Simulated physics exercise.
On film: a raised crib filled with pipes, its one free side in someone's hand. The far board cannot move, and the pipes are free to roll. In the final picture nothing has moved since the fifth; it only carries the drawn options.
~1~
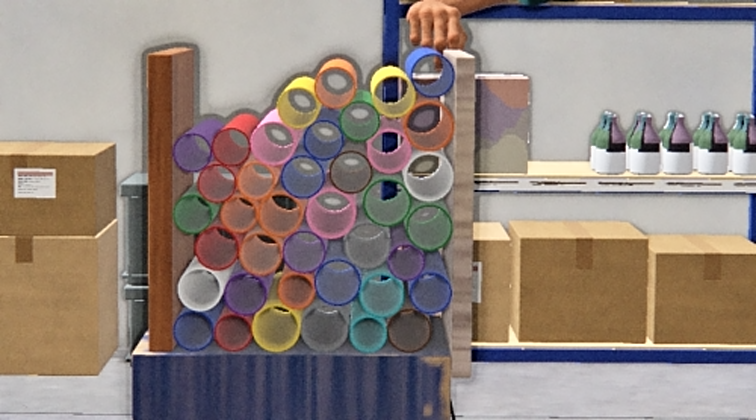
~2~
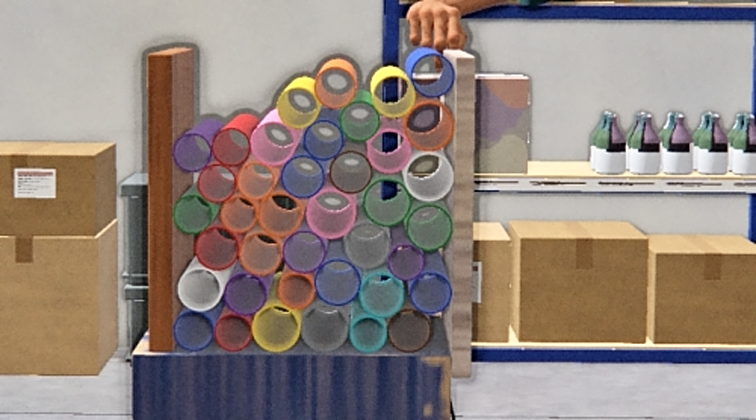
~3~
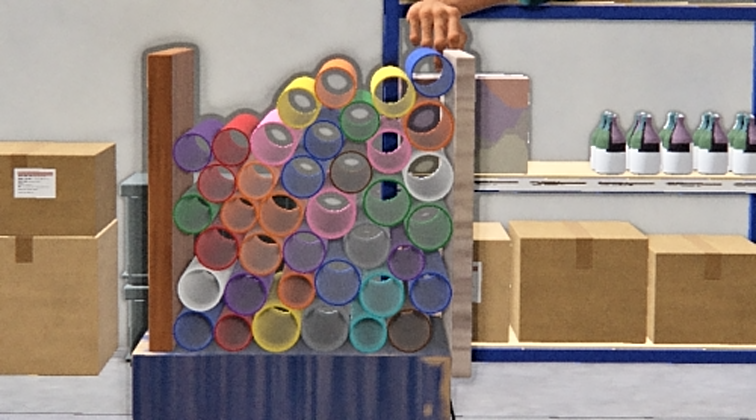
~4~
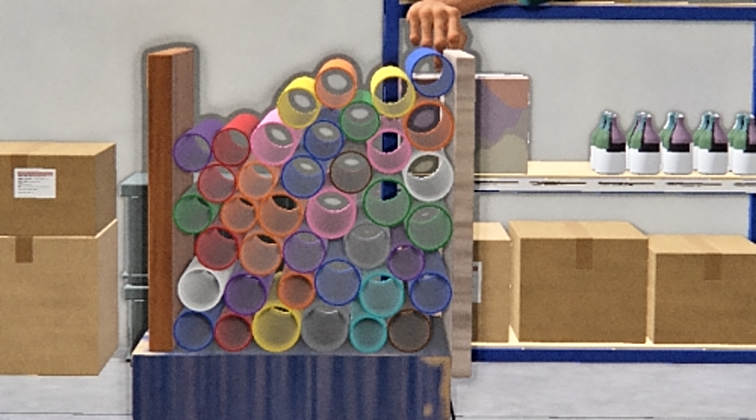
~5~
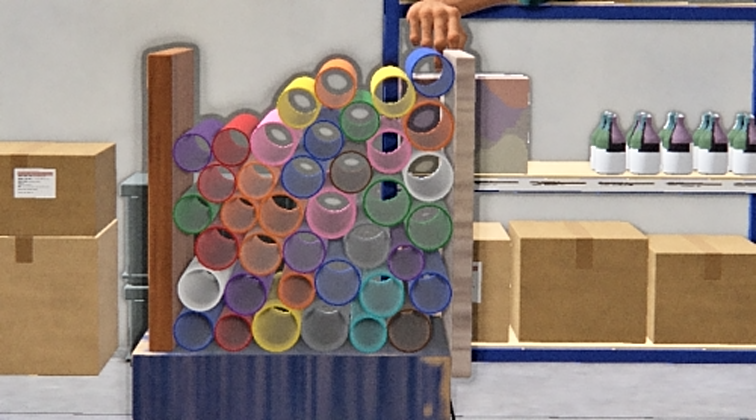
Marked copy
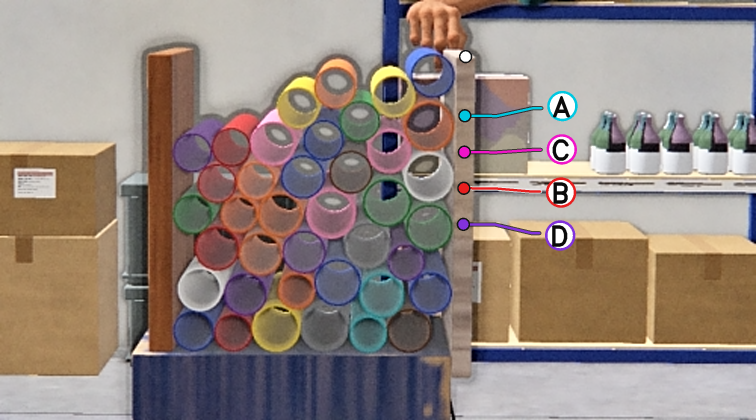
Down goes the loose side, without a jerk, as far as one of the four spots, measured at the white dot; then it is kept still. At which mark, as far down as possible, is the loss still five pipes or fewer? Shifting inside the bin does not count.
Slide it to B.
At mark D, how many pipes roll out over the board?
The count is seven.
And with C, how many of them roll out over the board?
It comes to one.
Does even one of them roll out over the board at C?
At C: Yes.
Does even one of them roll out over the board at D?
At D: Yes.
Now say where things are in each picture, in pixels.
In the first picture, a purple pipe (304, 252); an orange pipe (280, 214); a blue pipe (303, 176).
In the second picture, a blue pipe (303, 176); a red pipe (217, 183).
In the third picture, a yellow pipe (298, 108); side board (455, 201).
In the fourth picture, a blue pipe (194, 330); a brown pipe (409, 331).
In the fifth picture, a purple pipe (406, 262); a purple pipe (304, 252); an orange pipe (280, 214).
On the marked copy, A at (465, 116); B at (464, 188); C at (465, 152); D at (464, 224); the white dot at (466, 56).
With B. Early on, top of the board (454, 119).
Further on, top of the board (453, 187).
At the end, top of the board (453, 188), three out over the board.
As for the rest, A one out over the board; C one out over the board; D more than five out over the board.
